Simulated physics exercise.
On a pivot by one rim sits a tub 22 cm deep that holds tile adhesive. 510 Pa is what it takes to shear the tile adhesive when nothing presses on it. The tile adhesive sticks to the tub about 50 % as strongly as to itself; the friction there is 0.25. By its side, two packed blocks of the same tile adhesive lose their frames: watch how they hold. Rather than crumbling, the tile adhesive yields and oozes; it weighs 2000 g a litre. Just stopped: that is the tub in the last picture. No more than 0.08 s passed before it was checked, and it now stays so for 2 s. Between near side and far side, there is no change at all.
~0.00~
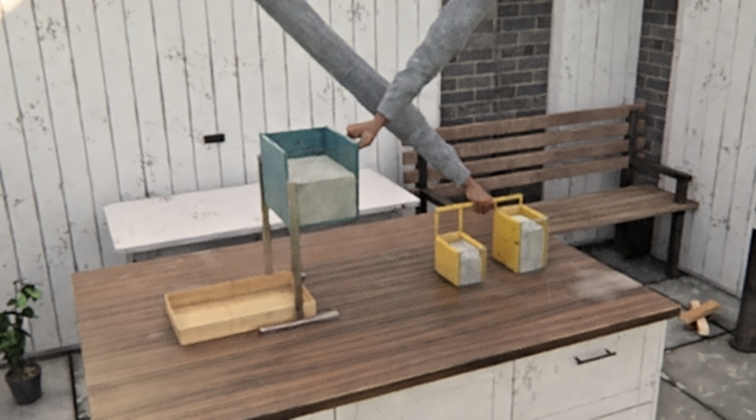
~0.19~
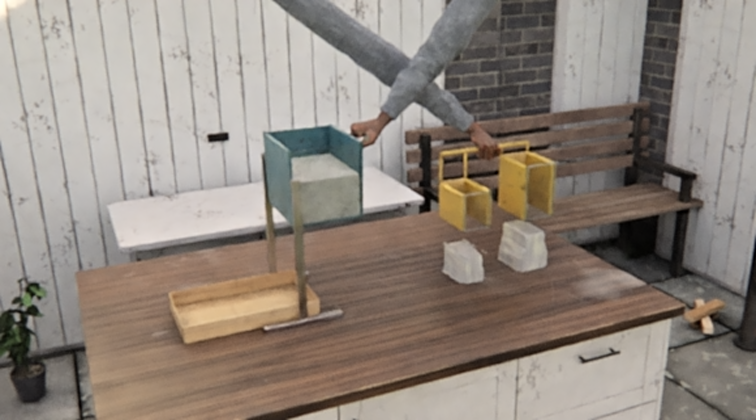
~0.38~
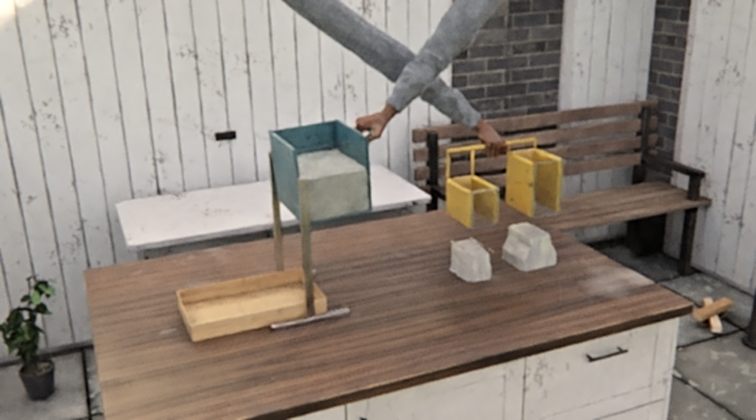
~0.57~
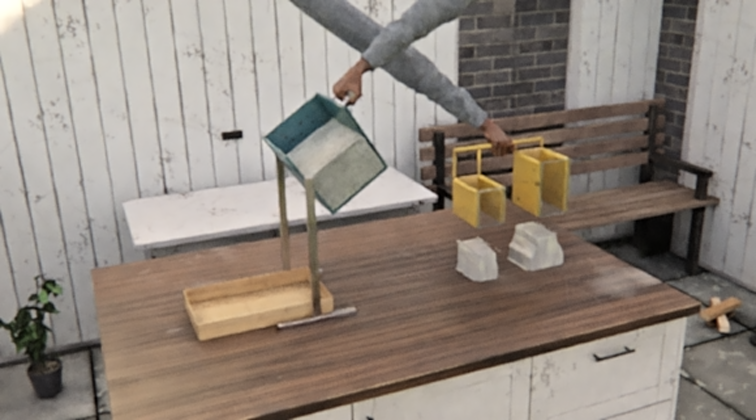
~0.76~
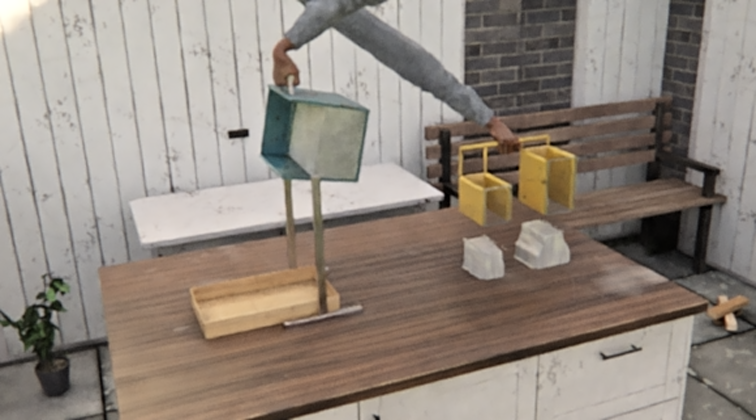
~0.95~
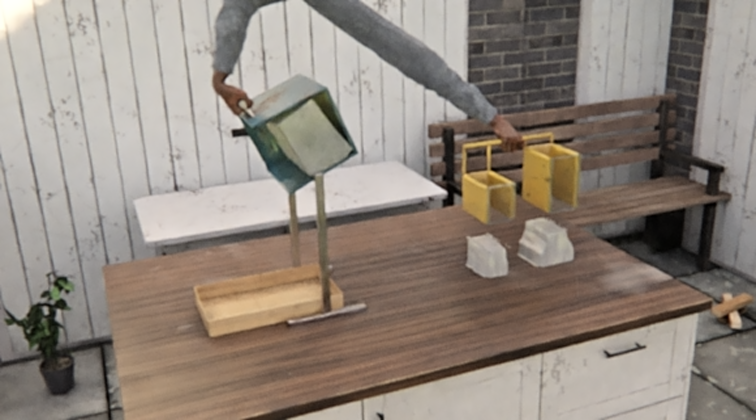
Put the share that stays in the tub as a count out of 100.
The share that stays is about 0 out of 100.
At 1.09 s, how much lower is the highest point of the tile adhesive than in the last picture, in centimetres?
Around 12 cm below its level in the last picture.
After 1.09 s, the tub is at 113 degrees and holds 71 %.
After 1.26 s, the tub is at 113 degrees and holds 22 %.
After 1.43 s, the tub is at 113 degrees and holds 0 %.
After 1.60 s, the tub is at 113 degrees and holds 0 %.
After 2.95 s, at the end, the tub is at 113 degrees and holds 0 %.
